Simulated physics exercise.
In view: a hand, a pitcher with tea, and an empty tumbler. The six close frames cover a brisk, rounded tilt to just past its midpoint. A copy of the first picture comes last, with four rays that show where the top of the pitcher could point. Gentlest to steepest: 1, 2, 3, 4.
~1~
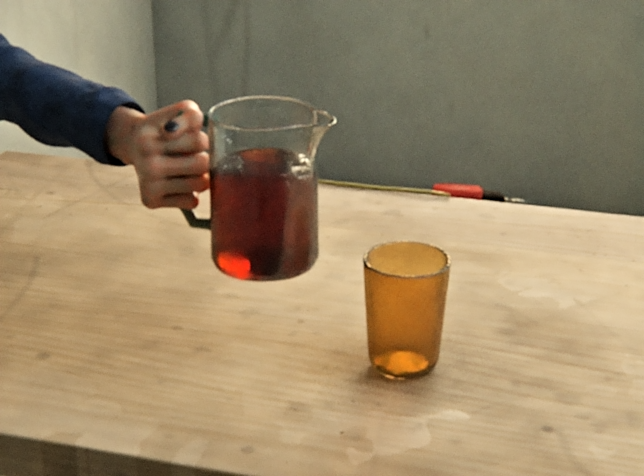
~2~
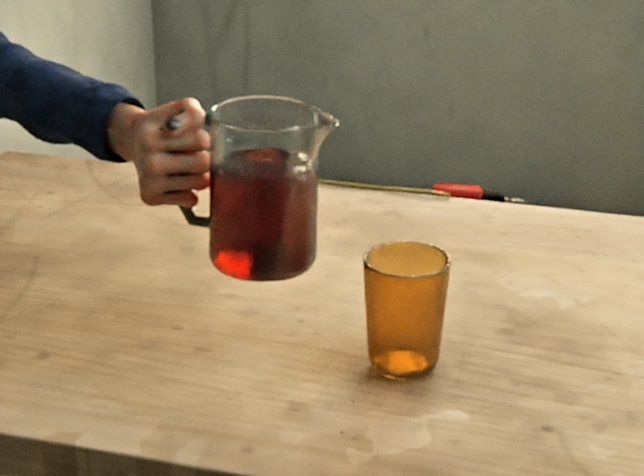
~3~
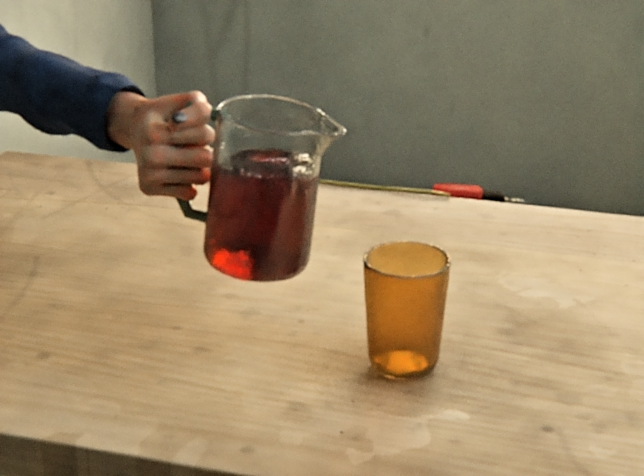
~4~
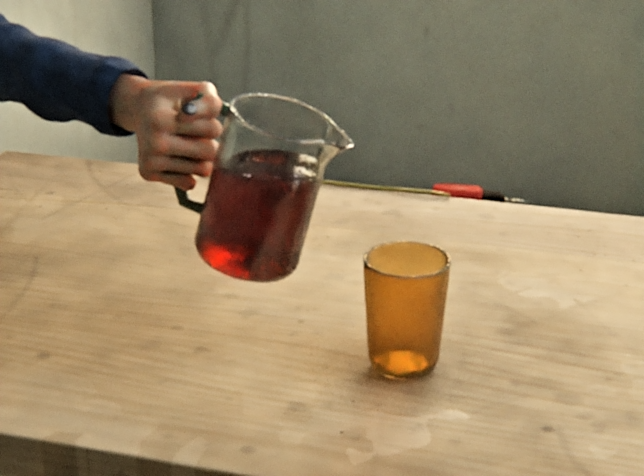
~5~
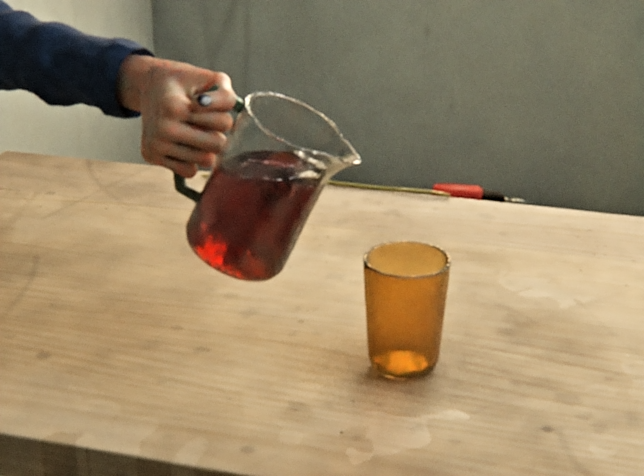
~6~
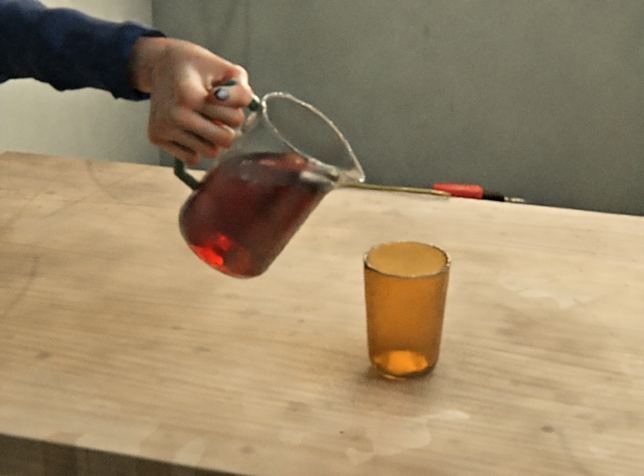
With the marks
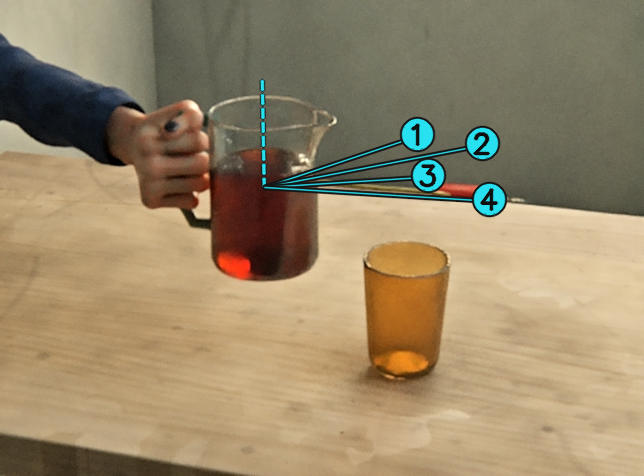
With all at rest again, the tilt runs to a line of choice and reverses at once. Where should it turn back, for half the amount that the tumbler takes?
The best mark is 1.
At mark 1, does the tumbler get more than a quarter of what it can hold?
Yes, it does.
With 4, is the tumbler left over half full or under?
Over half.
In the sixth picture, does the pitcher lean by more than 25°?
Yes.
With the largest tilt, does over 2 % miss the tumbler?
Yes, it does.
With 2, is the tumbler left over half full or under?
Over half.
On the marked copy, 1 at (401, 141); 2 at (466, 148); 3 at (411, 178); 4 at (472, 200).
For mark 1, the tumbler ends with about 49 % of what it can hold.
For mark 2, the tumbler ends with about 75 % of what it can hold.
For mark 3, the tumbler ends with about 84 % of what it can hold; 10 % of the tea is spilt.
For mark 4, the tumbler ends with about 70 % of what it can hold; 31 % of the tea is spilt.
